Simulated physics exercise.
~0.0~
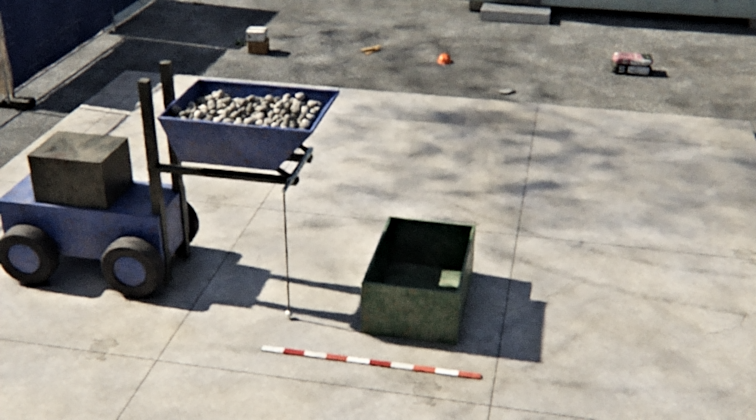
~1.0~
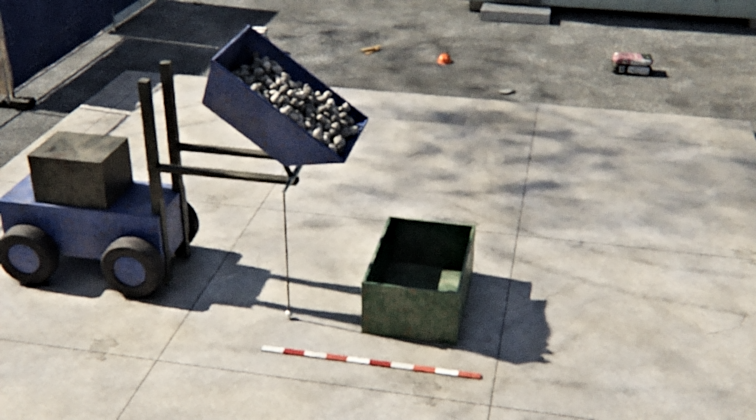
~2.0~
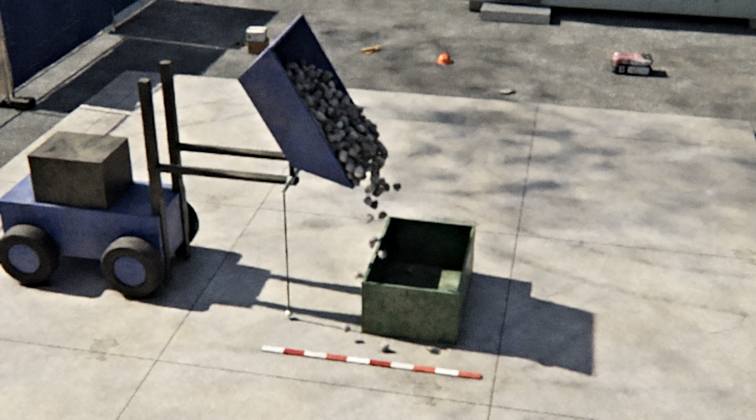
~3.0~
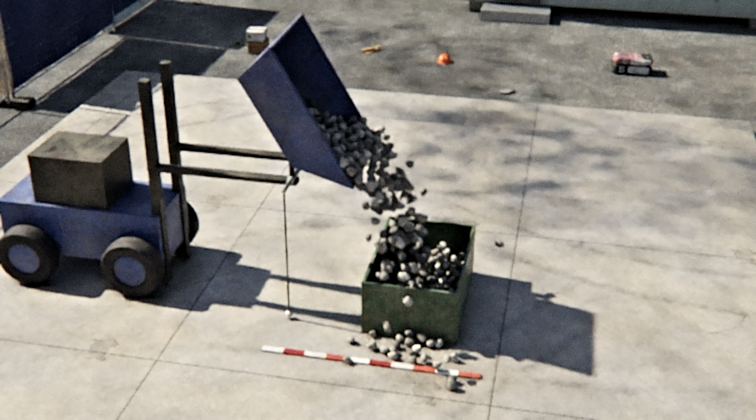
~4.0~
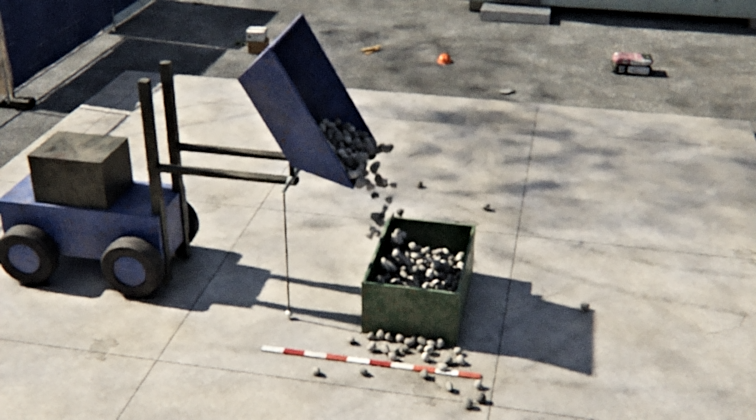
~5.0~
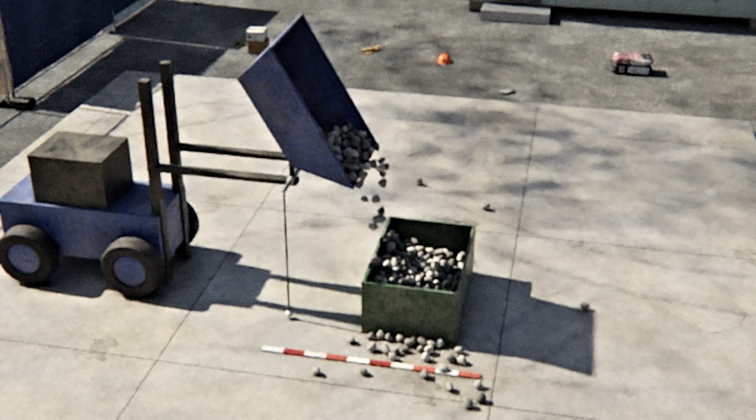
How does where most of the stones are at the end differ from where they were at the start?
At the start the stones were all up in the forklift's blue skip. By the end most of them were lower down and further right, in the green bin, with some on the ground around it and some still in the skip.
